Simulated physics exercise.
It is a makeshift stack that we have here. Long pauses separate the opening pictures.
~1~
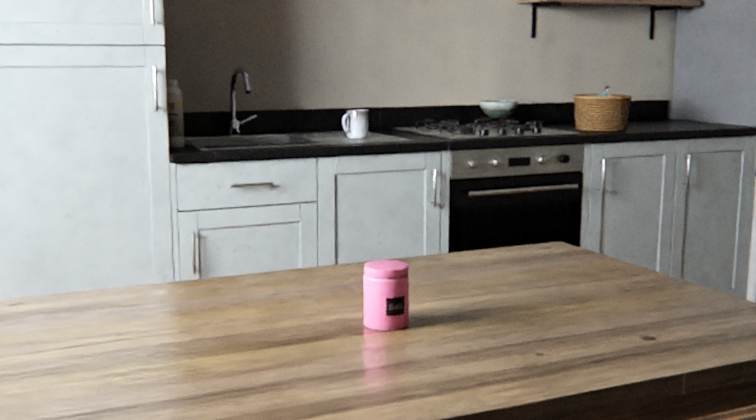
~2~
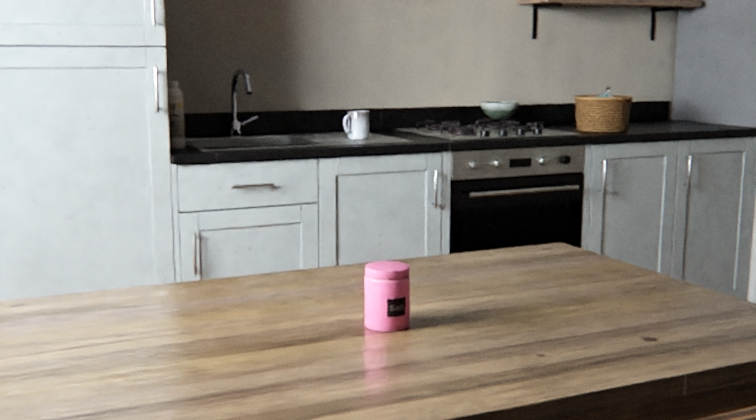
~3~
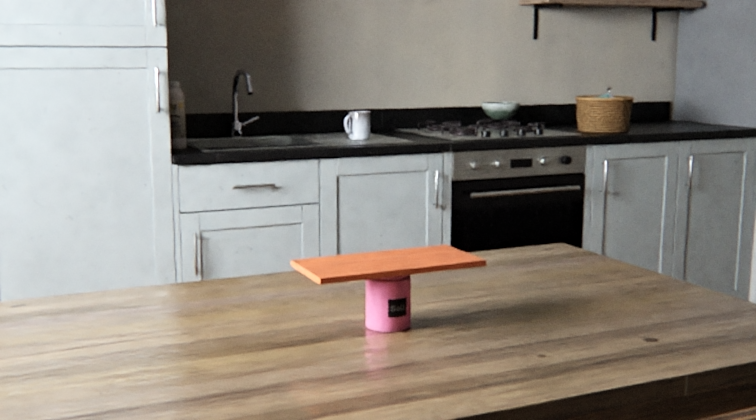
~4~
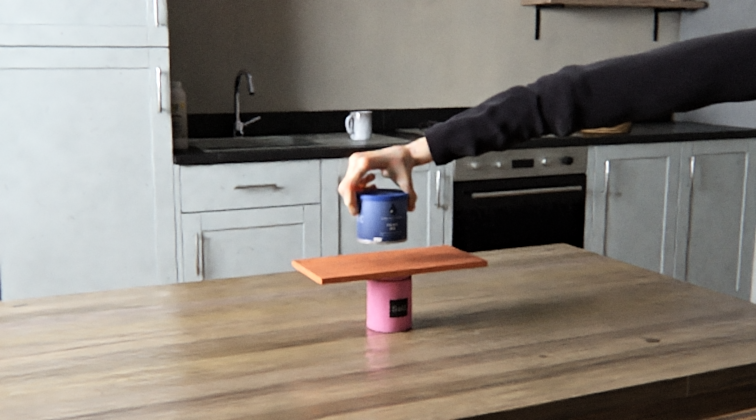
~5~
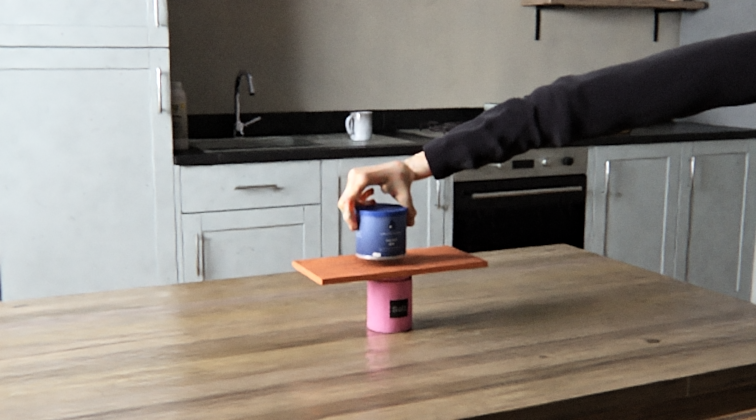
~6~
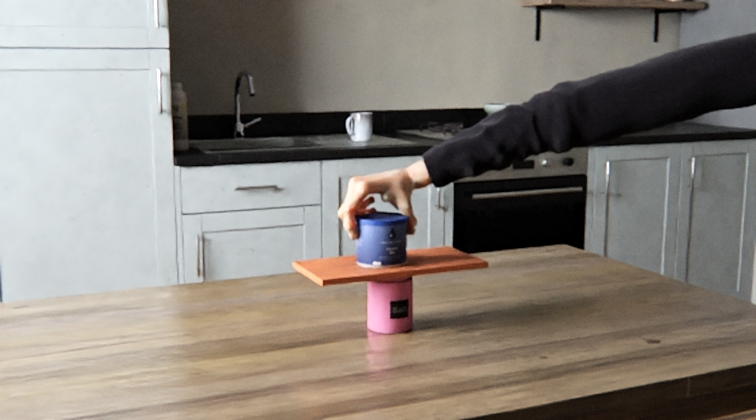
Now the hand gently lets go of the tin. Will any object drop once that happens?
No.
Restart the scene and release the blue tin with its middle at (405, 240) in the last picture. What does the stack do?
Result: The stack stays stable.
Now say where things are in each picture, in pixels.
The last thing is not in view yet; pink jar (386, 295), in the first picture.
The last thing is not in view yet; pink jar (387, 296), in the second picture.
The last thing is not in view yet; pink jar (388, 296), in the third picture.
On its way; blue tin (382, 216); pink jar (390, 297), in the fourth picture.
On its way; blue tin (381, 231); pink jar (390, 297), in the fifth picture.
Set down, still held; blue tin (381, 240); pink jar (390, 298), in the sixth picture.
Then, 0.20 s past the last view, nothing moves.
Then, 0.50 s past the last view, blue tin resting near (381, 240).
Finally, all 3 still in place. Final places as the last picture's camera would see them, blue tin near (381, 240). The stack stays up.
